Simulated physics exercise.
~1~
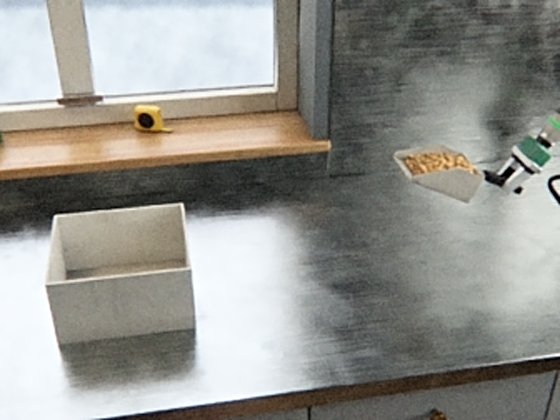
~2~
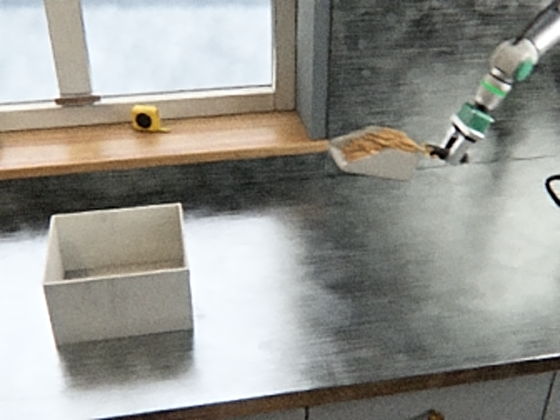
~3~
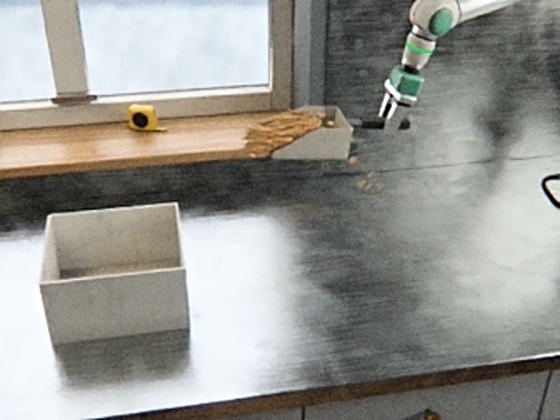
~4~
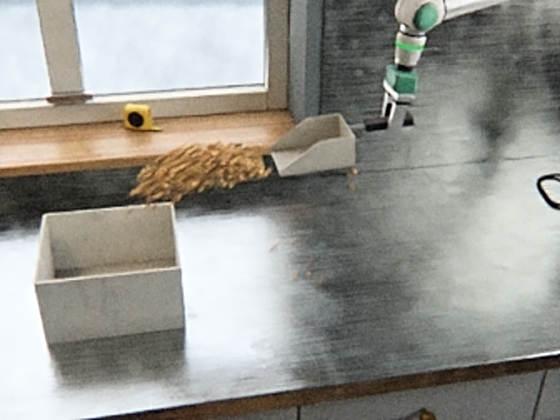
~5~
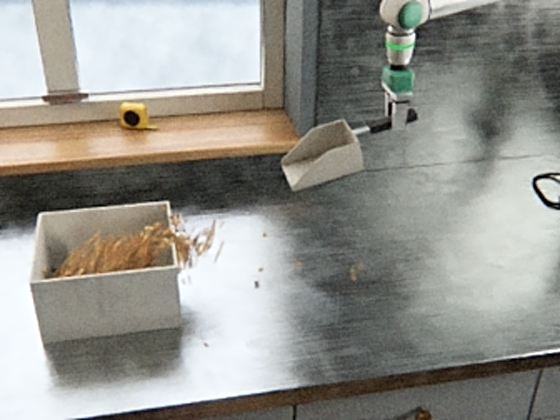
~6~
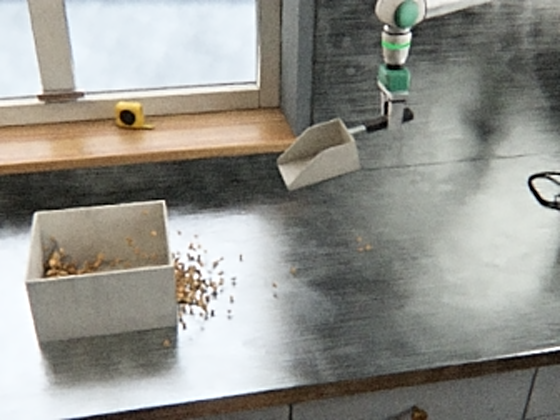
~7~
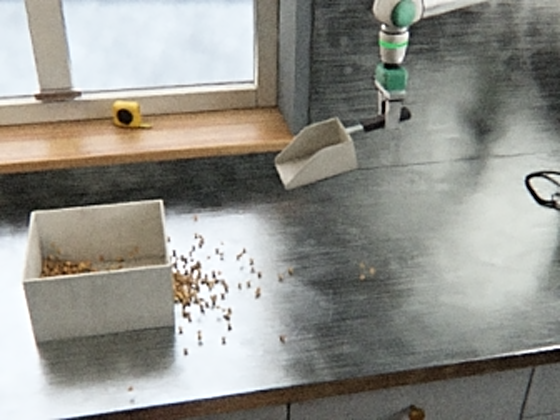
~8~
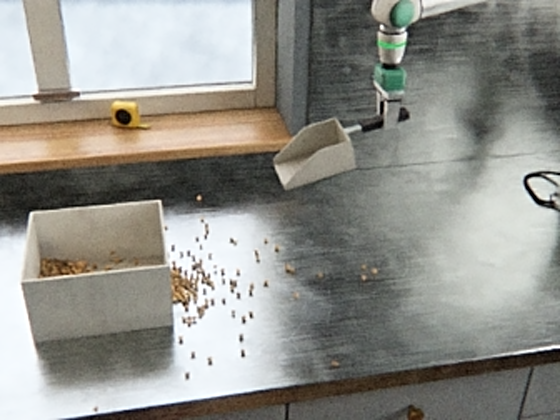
A robot arm with green joints holds a pale, open-fronted scoop heaped with tan chickpeas above a dark, glossy countertop, seen from above at an angle. An open, pale box stands at the left, below a window whose wooden sill holds a yellow tape measure. The arm swings the scoop left and upward, and a few pieces spill behind. It then stops and tips the scoop forward, flinging the load toward the box in a stream. Most chickpeas land inside, while others scatter across the counter to its right as the scoop stays still.
